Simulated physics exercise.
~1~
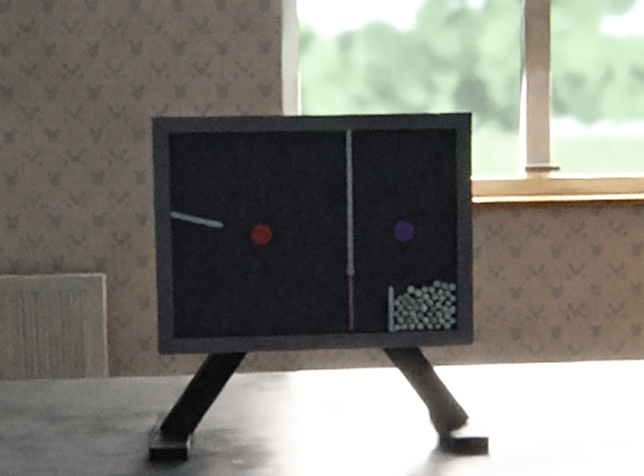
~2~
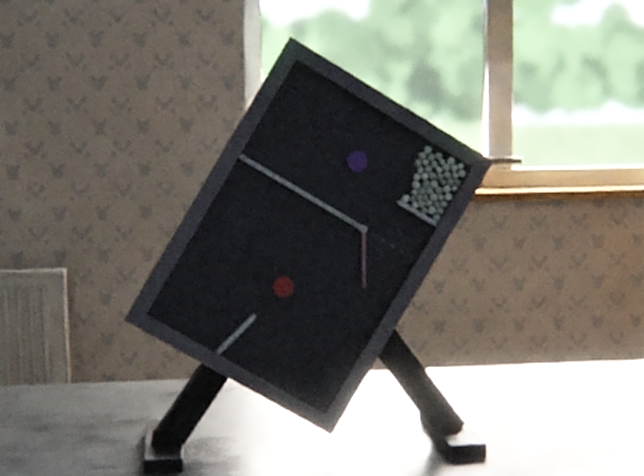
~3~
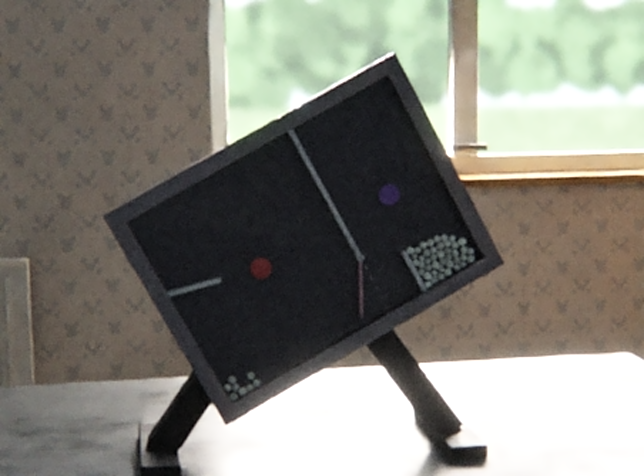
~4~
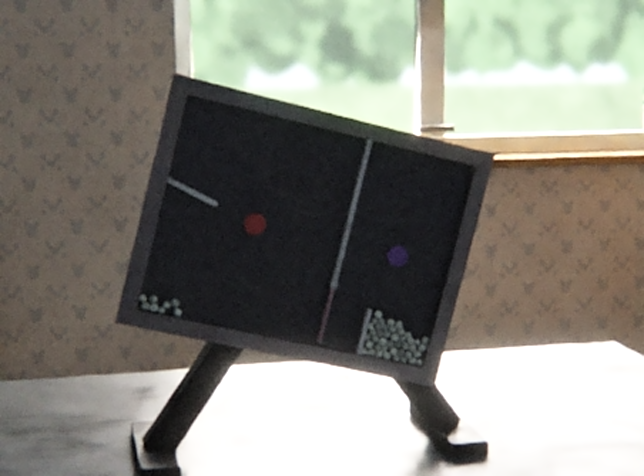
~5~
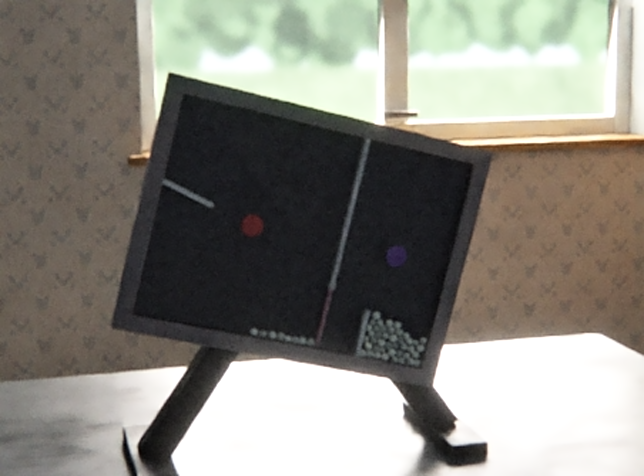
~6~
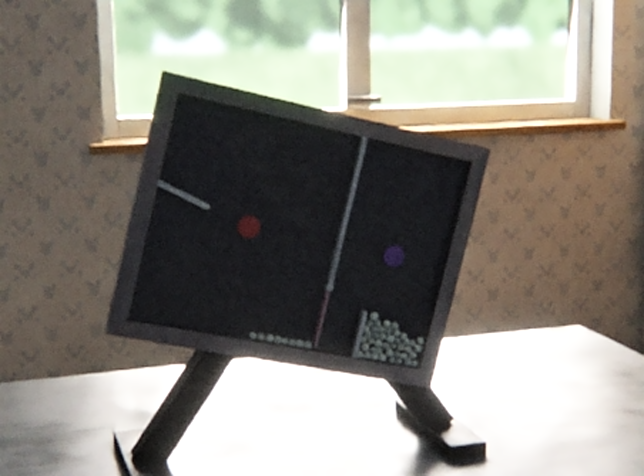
A flat, dark, framed box stands on angled black legs on a pale tabletop, seen from the front before a patterned wall and a bright window. Inside are a red dot on the left, a purple dot on the right, thin pale lines, a pink flap and a heap of small pale pills at lower right. The box turns steeply anticlockwise, lifting the heap as the flap hangs open. It swings back, and a few pills appear at lower left. Tipping slightly clockwise, it stops with the flap shut; those few slide right toward it, while most remain on the purple side.
